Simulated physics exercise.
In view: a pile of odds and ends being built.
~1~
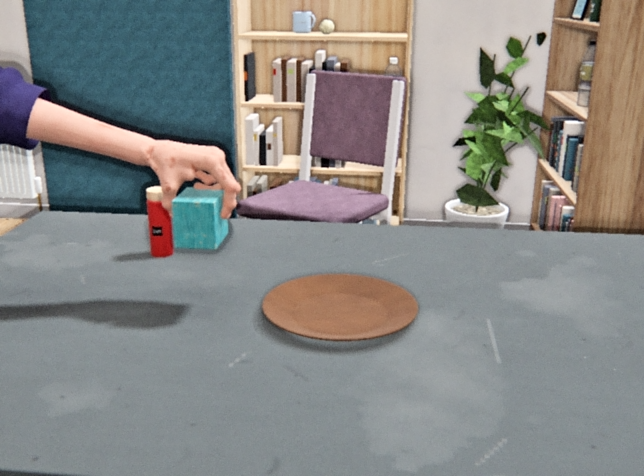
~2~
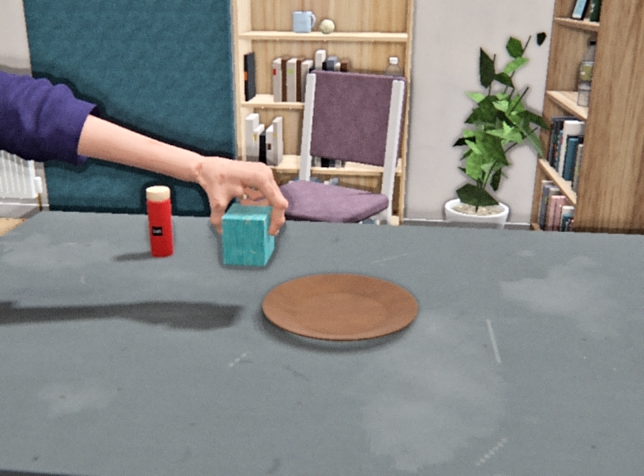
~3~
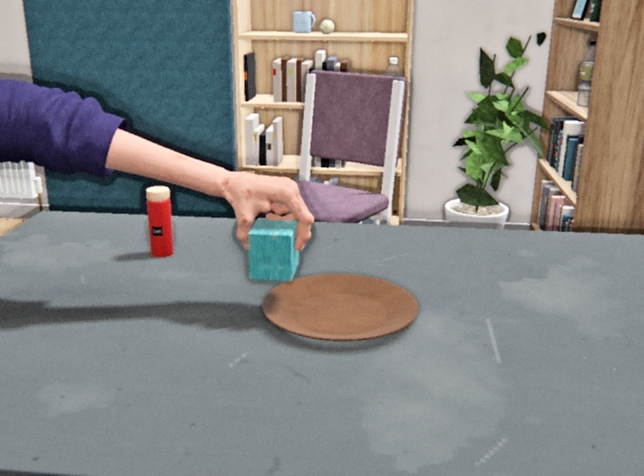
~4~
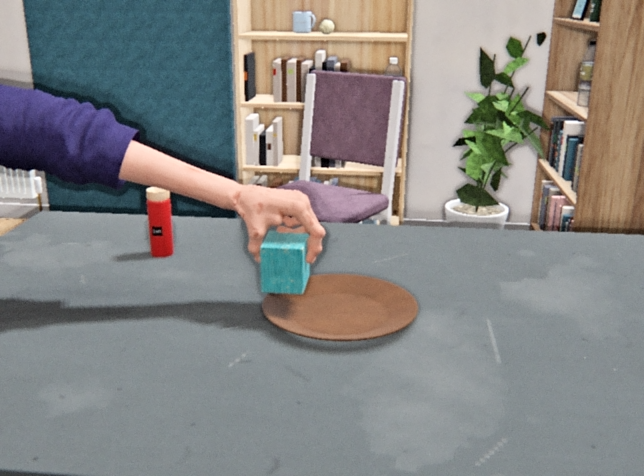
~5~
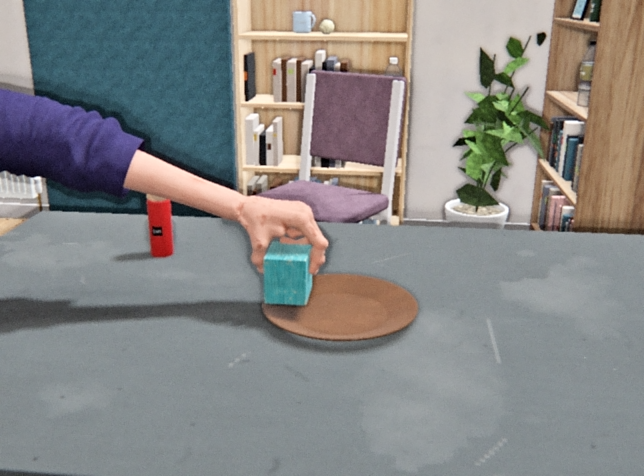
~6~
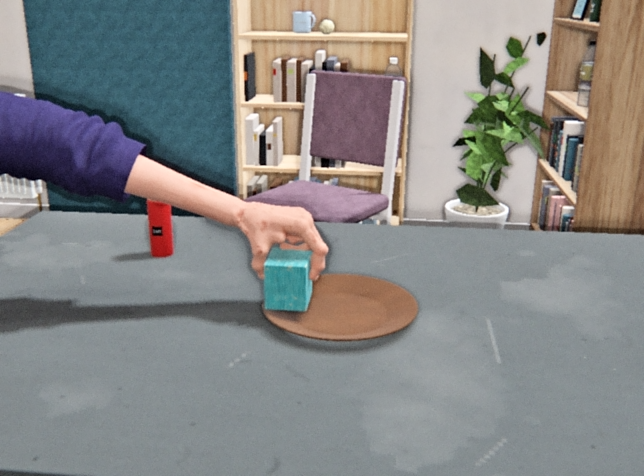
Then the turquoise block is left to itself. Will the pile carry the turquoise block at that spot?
Here the pile keeps its balance.
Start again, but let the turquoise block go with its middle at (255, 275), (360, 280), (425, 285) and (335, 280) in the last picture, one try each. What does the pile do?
First, it comes apart; second, it keeps its balance; third, it loses its balance; fourth, it stays up.
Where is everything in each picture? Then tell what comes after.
The first picture shows coming down; turquoise block (201, 218); brown plate (340, 309).
The second picture shows coming down; turquoise block (249, 234); brown plate (340, 309).
The third picture shows coming down; turquoise block (275, 249); brown plate (340, 309).
The fourth picture shows coming down; turquoise block (286, 262); brown plate (340, 309).
The fifth picture shows coming down; turquoise block (289, 272); brown plate (340, 309).
The sixth picture shows in place under the hand; turquoise block (289, 279); brown plate (340, 309).
Then, 1.00 s past the last view, nothing moves.
Then, 2.10 s past the last view, turquoise block resting near (289, 279).
Finally, all 3 still in place. Final places as the last picture's camera would see them, turquoise block near (289, 279). The pile stays up.
